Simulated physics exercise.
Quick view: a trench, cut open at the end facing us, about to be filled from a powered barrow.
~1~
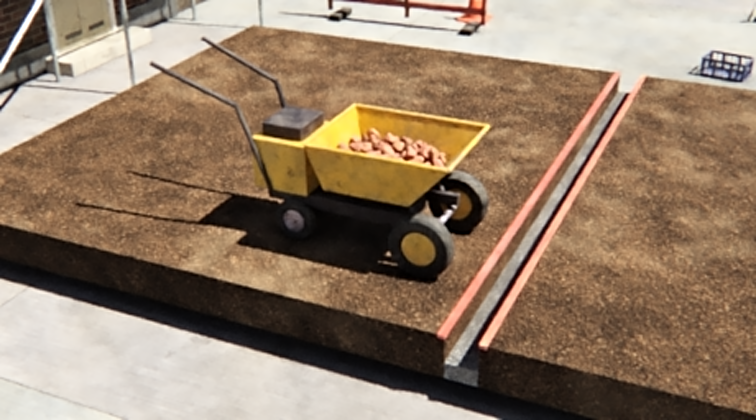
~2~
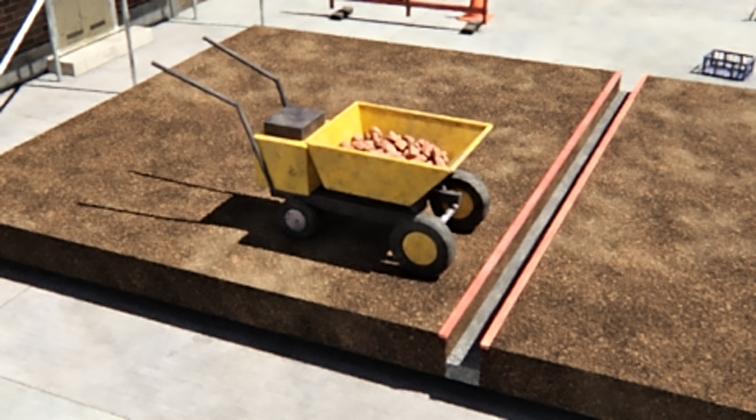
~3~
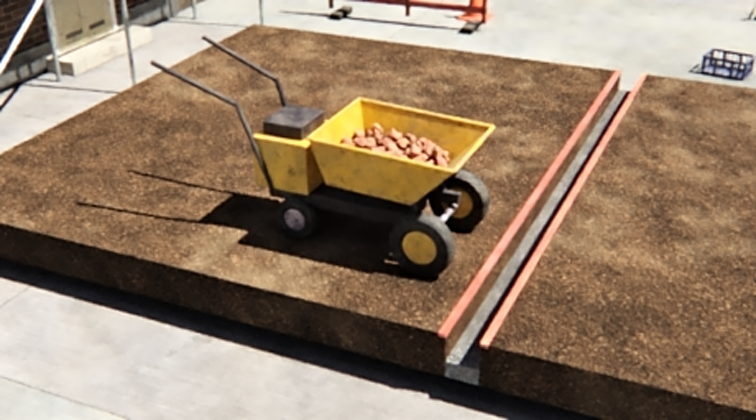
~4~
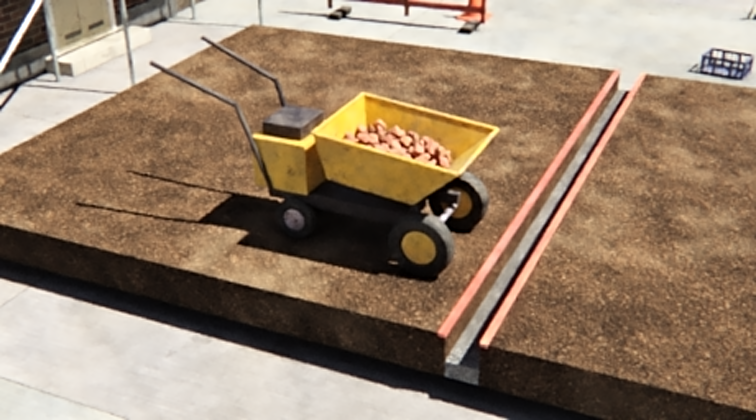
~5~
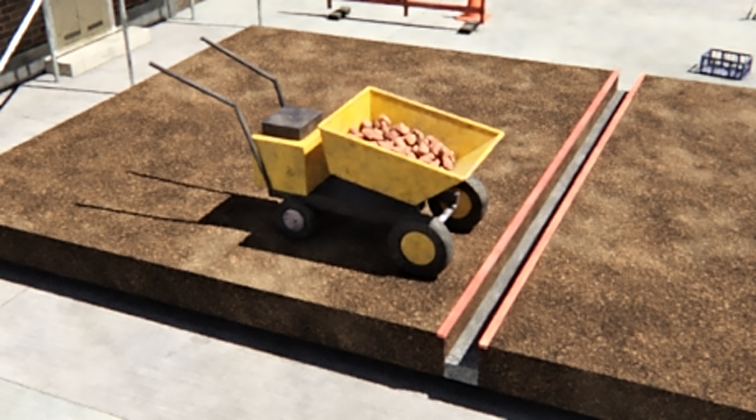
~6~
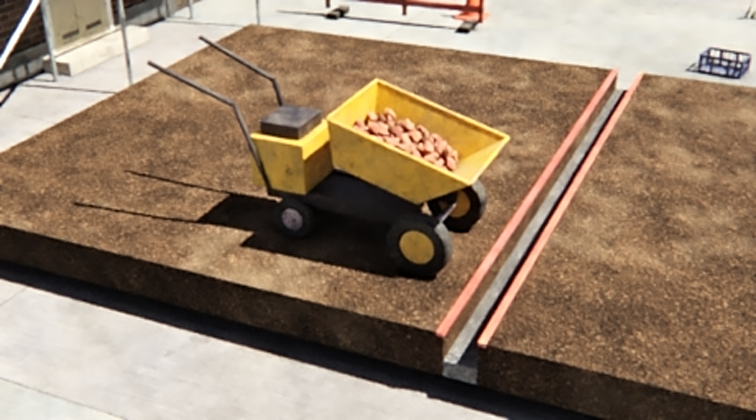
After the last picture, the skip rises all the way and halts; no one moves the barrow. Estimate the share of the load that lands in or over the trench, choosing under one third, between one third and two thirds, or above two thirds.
The share is under one third.
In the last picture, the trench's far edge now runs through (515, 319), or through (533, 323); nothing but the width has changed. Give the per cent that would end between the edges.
I'd put it near 30 in a hundred, then near 80 in a hundred.
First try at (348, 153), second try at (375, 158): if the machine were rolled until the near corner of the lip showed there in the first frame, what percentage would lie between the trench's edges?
Roughly 20 and 50 percent respectively.
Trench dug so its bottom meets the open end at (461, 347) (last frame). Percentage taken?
It comes out near 0 percent.
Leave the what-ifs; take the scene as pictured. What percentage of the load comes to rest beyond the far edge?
Estimate: Some 75 percent.
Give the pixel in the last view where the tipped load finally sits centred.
I'd place the middle at about (563, 270).
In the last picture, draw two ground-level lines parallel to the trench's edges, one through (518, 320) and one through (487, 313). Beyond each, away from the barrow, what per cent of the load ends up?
Estimate, first then second: 60 %, 80 %.
Shortly afterwards, skip tipped steeply; the whole lot in the skip.
Next, skip tipped right over; the bulk in the skip; a little beyond it.
Some moments later, skip tipped right over; near a quarter in the skip; the bulk beyond it.
In the end, skip tipped right over; near a quarter in the skip; only a few in or heaped over the trench; the bulk beyond it.
